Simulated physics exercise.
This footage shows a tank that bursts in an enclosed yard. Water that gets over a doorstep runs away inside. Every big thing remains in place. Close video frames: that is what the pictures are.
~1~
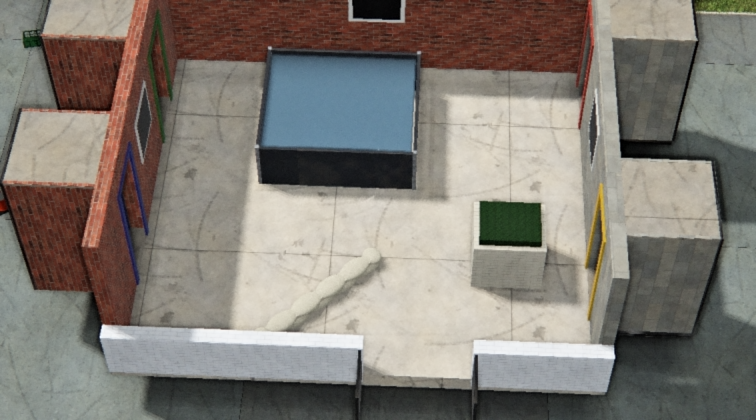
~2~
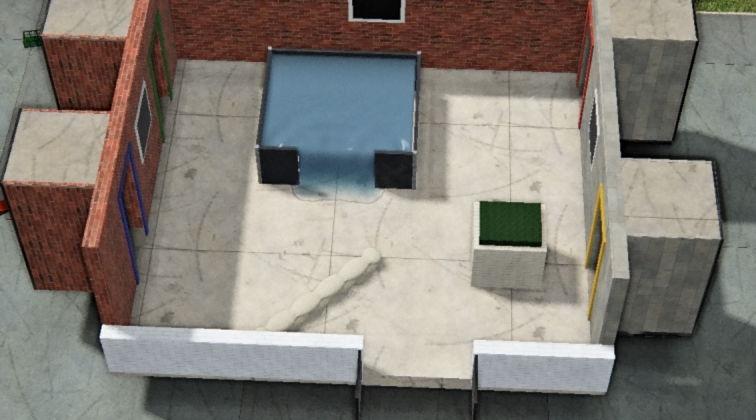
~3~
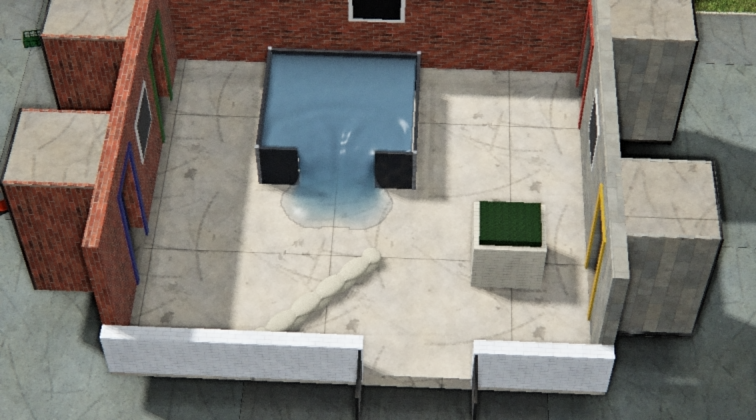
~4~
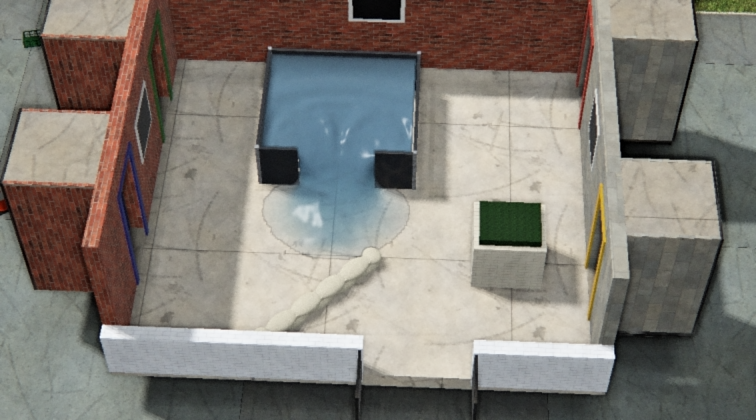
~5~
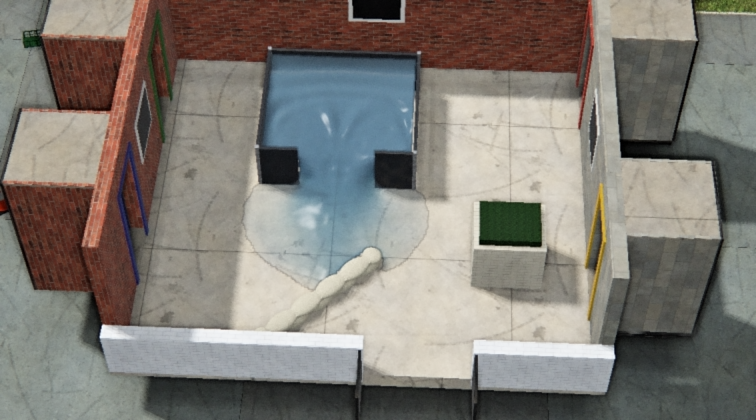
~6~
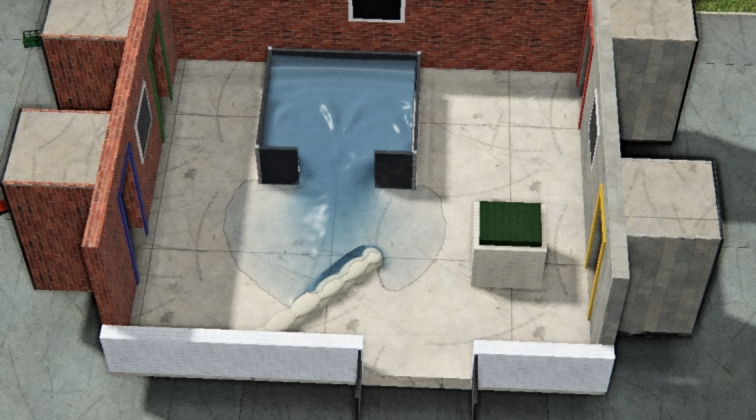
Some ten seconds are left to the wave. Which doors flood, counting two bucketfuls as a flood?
The red door will most likely go past the limit; the yellow door will most likely go past the limit; the blue door will most likely keep inside the limit; the green door will most likely go past the limit.
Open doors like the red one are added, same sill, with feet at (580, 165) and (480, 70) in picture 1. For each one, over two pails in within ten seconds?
Order as asked: Remains below, remains below.
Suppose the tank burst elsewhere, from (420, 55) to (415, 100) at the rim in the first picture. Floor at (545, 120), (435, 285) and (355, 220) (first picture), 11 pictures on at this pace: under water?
Taken in turn they're swamped, unwetted and unwetted.
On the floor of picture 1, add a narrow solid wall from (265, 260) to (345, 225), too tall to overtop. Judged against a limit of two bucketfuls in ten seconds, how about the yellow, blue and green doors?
In short: The yellow door passes that mark; the blue door goes over; the green door is under.
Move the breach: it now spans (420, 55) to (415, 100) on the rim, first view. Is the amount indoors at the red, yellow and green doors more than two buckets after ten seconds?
Result per door - red: Beyond the limit; yellow: Beyond the limit; green: Within bounds.
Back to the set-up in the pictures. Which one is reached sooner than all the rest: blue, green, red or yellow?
The answer here is the blue door.
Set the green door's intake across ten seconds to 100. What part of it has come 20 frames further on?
Share at that point: Roughly 0 %.
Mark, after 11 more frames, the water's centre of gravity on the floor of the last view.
Close to (323, 203).
A moment on, water covers 35 % of the floor; the red door not reached, the yellow door not reached, the blue door not reached, the green door not reached.
Next, water covers 45 % of the floor; the red door not reached, the yellow door not reached, the blue door wet at the sill, nothing in, the green door not reached.
Then, water covers 65 % of the floor; the red door not reached, the yellow door wet at the sill, nothing in, the blue door wet at the sill, nothing in, the green door wet at the sill, nothing in.
Later, water covers 90 % of the floor; the red door wet at the sill, nothing in, the yellow door under two buckets in, the blue door under two buckets in, the green door wet at the sill, nothing in.
In the end, water covers 95 % of the floor; the red door over two buckets in, the yellow door over two buckets in, the blue door under two buckets in, the green door far over two buckets in.
